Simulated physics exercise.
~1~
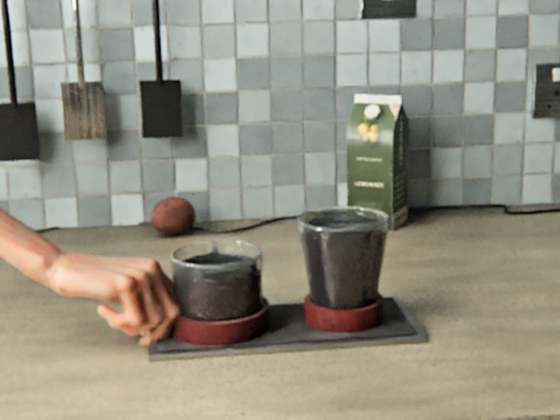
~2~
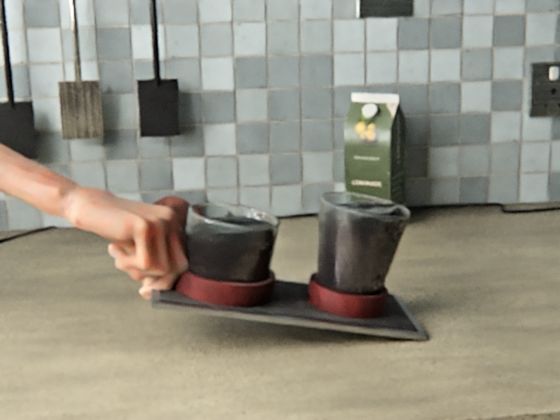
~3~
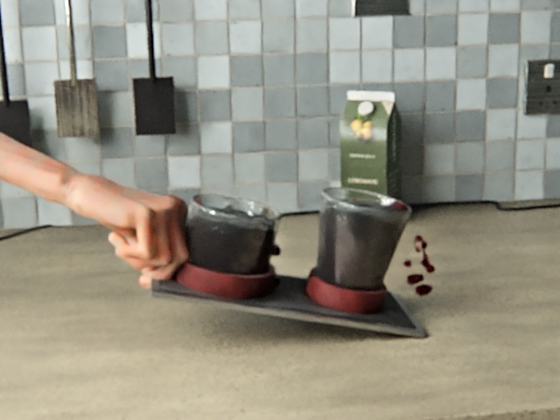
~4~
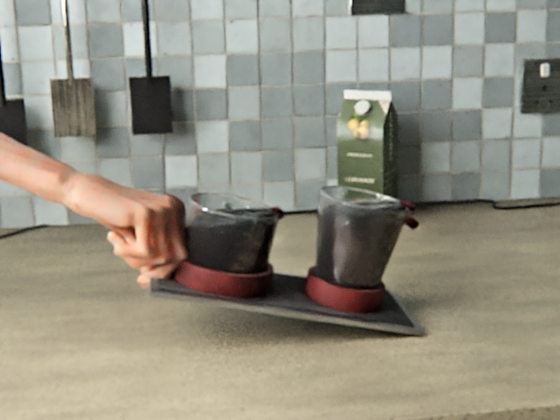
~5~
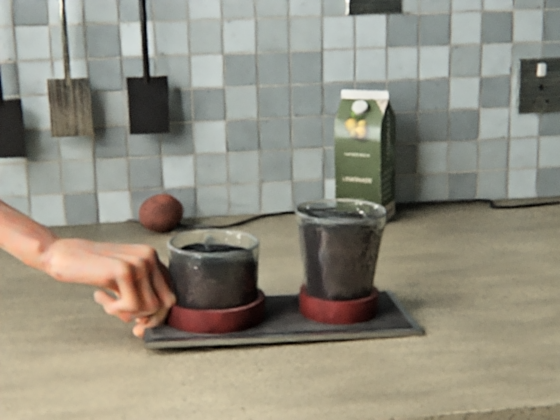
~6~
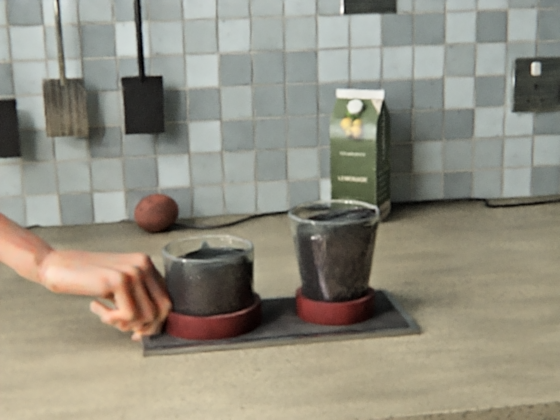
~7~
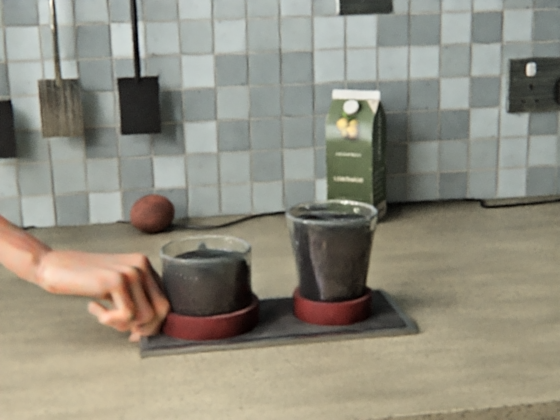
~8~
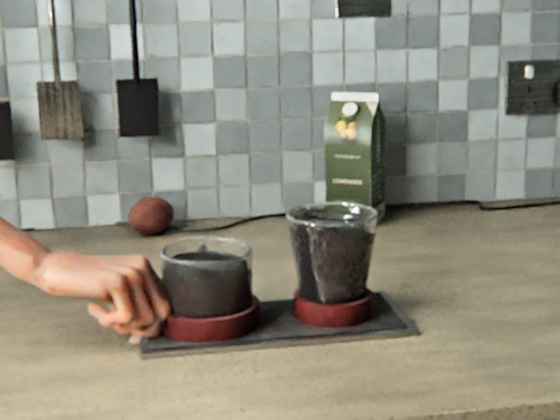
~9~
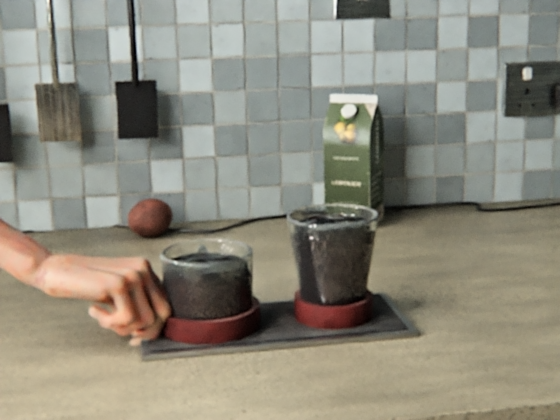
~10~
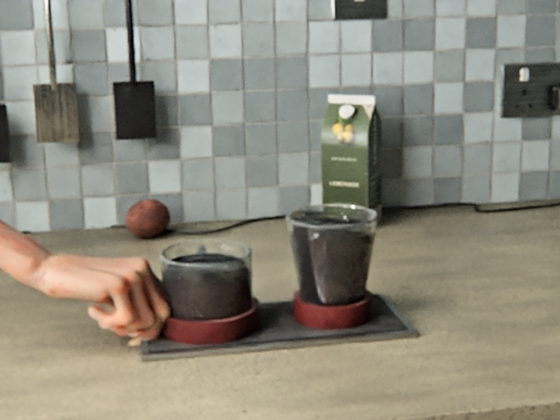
In this clip, a hand lifts the left end of a dark tray holding two open glasses of dark liquid in red holders, and drops spill over their right rims. The hand lowers the tray, and both glasses end upright on the counter.
